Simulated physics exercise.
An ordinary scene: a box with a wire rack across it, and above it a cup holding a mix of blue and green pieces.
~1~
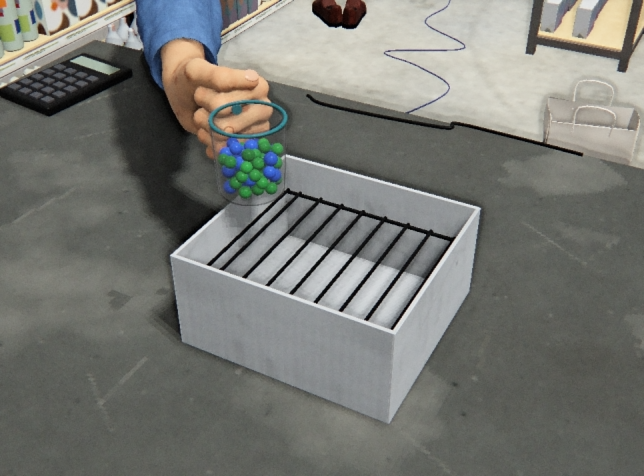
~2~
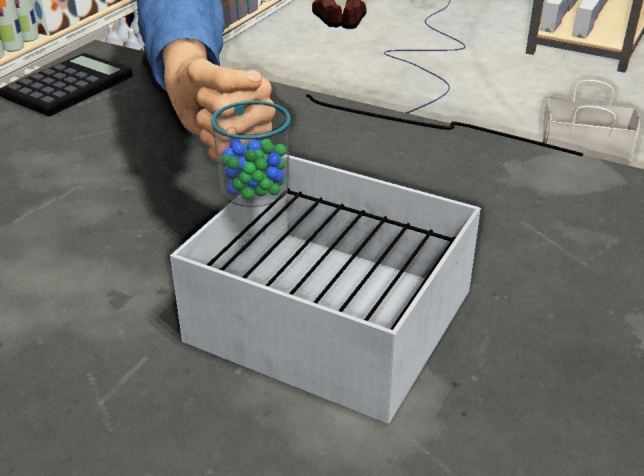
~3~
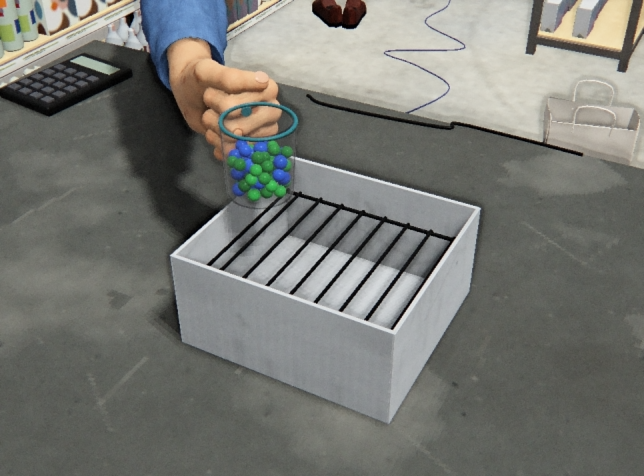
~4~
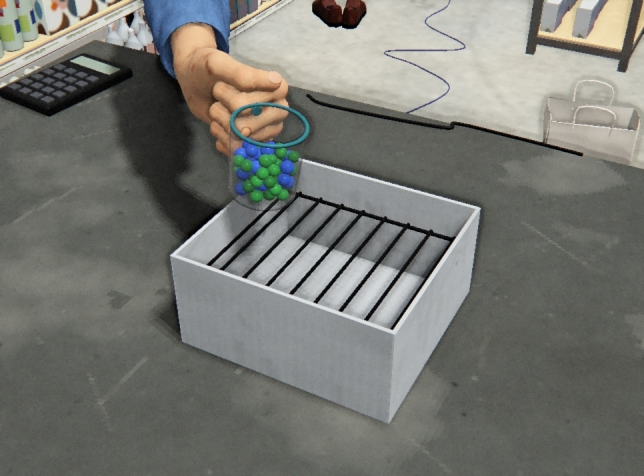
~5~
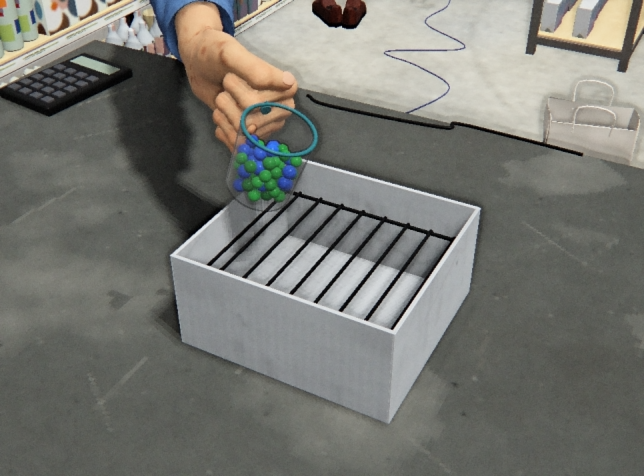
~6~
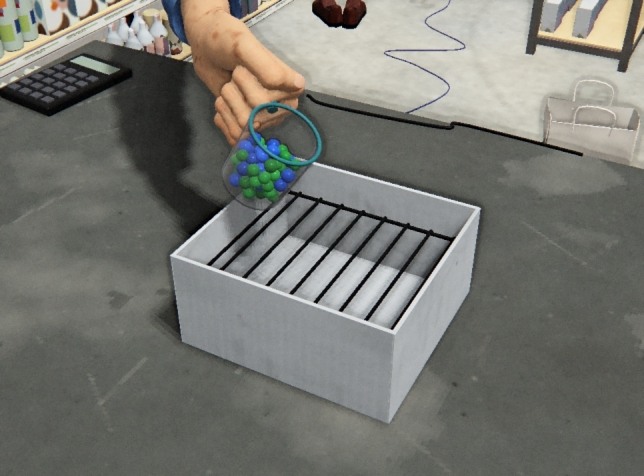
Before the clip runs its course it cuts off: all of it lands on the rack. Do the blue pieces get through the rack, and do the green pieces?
Blue bits: Yes; green bits: Yes.
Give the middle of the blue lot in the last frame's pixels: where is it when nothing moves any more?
Pretty much near (375, 309), I'd say.
Then, 0.28 s after the last picture, blue ones, all in the cup; green ones, all in the cup.
Then, 0.63 s after the last picture, blue ones, all in the cup; green ones, all in the cup.
Then, 1.01 s after the last picture, blue ones, about a third in the cup, about a third on or over the wires, about a quarter under the rack; green ones, about half in the cup, about a third on or over the wires, about a quarter under the rack.
By the end, blue ones, all under the rack; green ones, all under the rack.
